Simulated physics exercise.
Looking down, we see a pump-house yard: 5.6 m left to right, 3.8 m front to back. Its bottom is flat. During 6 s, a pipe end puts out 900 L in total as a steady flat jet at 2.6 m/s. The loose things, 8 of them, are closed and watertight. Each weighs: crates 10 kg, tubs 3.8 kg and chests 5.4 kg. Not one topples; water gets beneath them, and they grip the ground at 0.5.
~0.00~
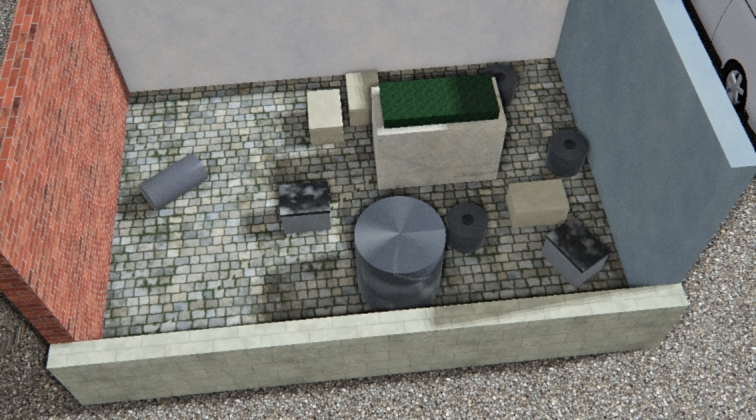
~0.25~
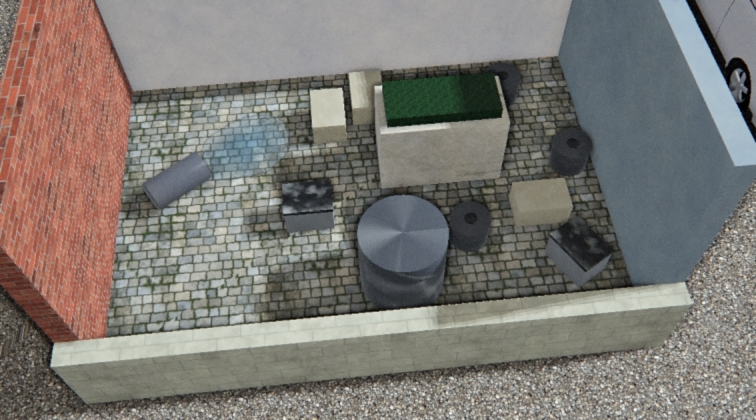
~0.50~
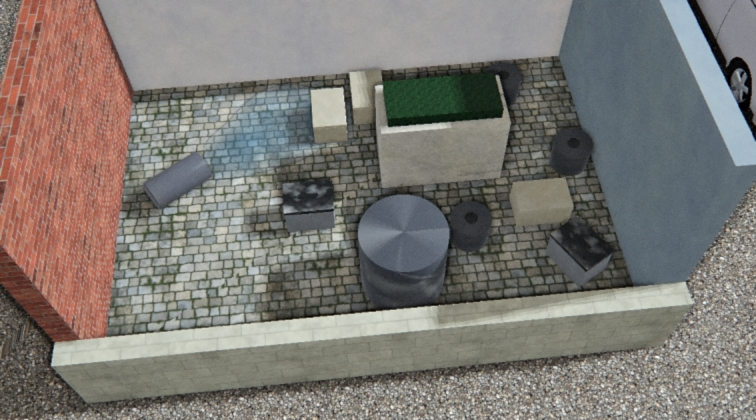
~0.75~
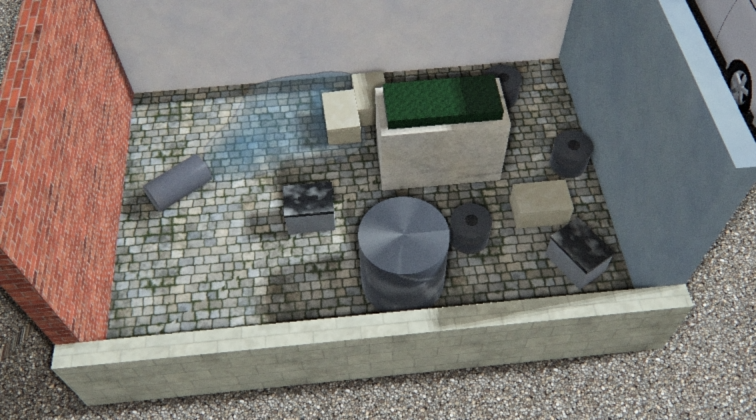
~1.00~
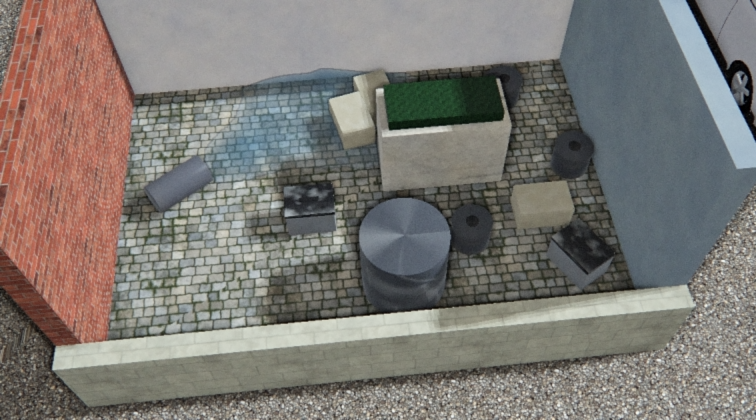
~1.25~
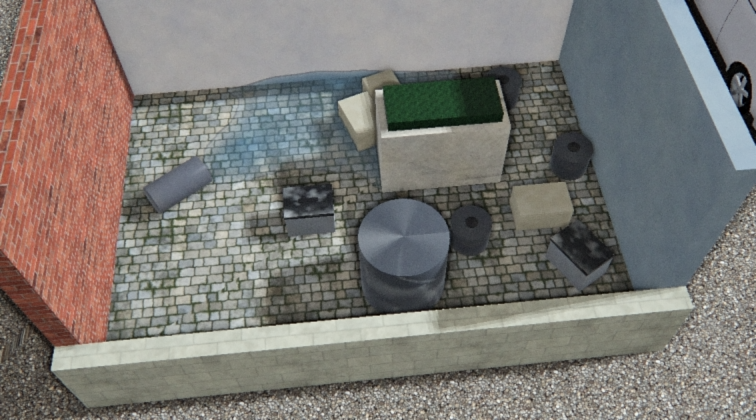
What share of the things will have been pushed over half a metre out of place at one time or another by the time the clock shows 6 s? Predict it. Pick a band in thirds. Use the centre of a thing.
Band: Two thirds or above.
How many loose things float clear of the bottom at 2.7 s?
At that moment it comes to 2.
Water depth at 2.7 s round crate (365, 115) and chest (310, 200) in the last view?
Some 8 cm at the first, some 0 cm at the second.
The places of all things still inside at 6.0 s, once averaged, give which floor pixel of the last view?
I'd put it around (491, 253).
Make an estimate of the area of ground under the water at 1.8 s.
That flooded area is roughly 5.0 m2.
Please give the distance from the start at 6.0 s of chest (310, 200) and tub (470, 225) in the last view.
Put simply, 0 cm for the first and 20 cm for the second.
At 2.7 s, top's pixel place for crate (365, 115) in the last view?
It would be close to (482, 97) by then.
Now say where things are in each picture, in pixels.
A crate at (324, 109), on the bottom; a crate at (364, 90), on the bottom; 0.0 m2 under water; 0 of 8 have shifted, in the first picture.
A crate at (327, 107), on the bottom; a crate at (367, 89), on the bottom; water covers 0.7 m2; 0 of 8 have shifted, in the second picture.
A crate at (328, 107) rests on the ground; a crate at (367, 88) rests on the ground; 1.5 m2 under water; 0 of 8 have shifted, in the third picture.
A crate at (341, 109) rests on the ground, 15 cm from its start; a crate at (370, 90) rests on the ground, 4 cm from its start; 2.1 m2 under water; 1 of 8 have shifted, in the fourth picture.
A crate at (351, 112), on the bottom, 28 cm from its start; a crate at (376, 90), on the bottom, 10 cm from its start; 2.7 m2 under water; 2 of 8 have shifted, in the fifth picture.
A crate at (363, 113), on the bottom, 42 cm from its start; a crate at (386, 90), on the bottom, 24 cm from its start; water covers 3.2 m2; 2 of 8 have shifted, in the sixth picture.
After 1.8 s 2 of 8 are over 50 cm from their spots; 1 afloat.
After 2.7 s 3 of 8 are over 50 cm from their spots; 2 afloat.
After 4.2 s 3 of 8 are over 50 cm from their spots; 4 afloat.
After 6.0 s 6 of 8 are over 50 cm from their spots, and 6 have been at some point; 5 afloat.
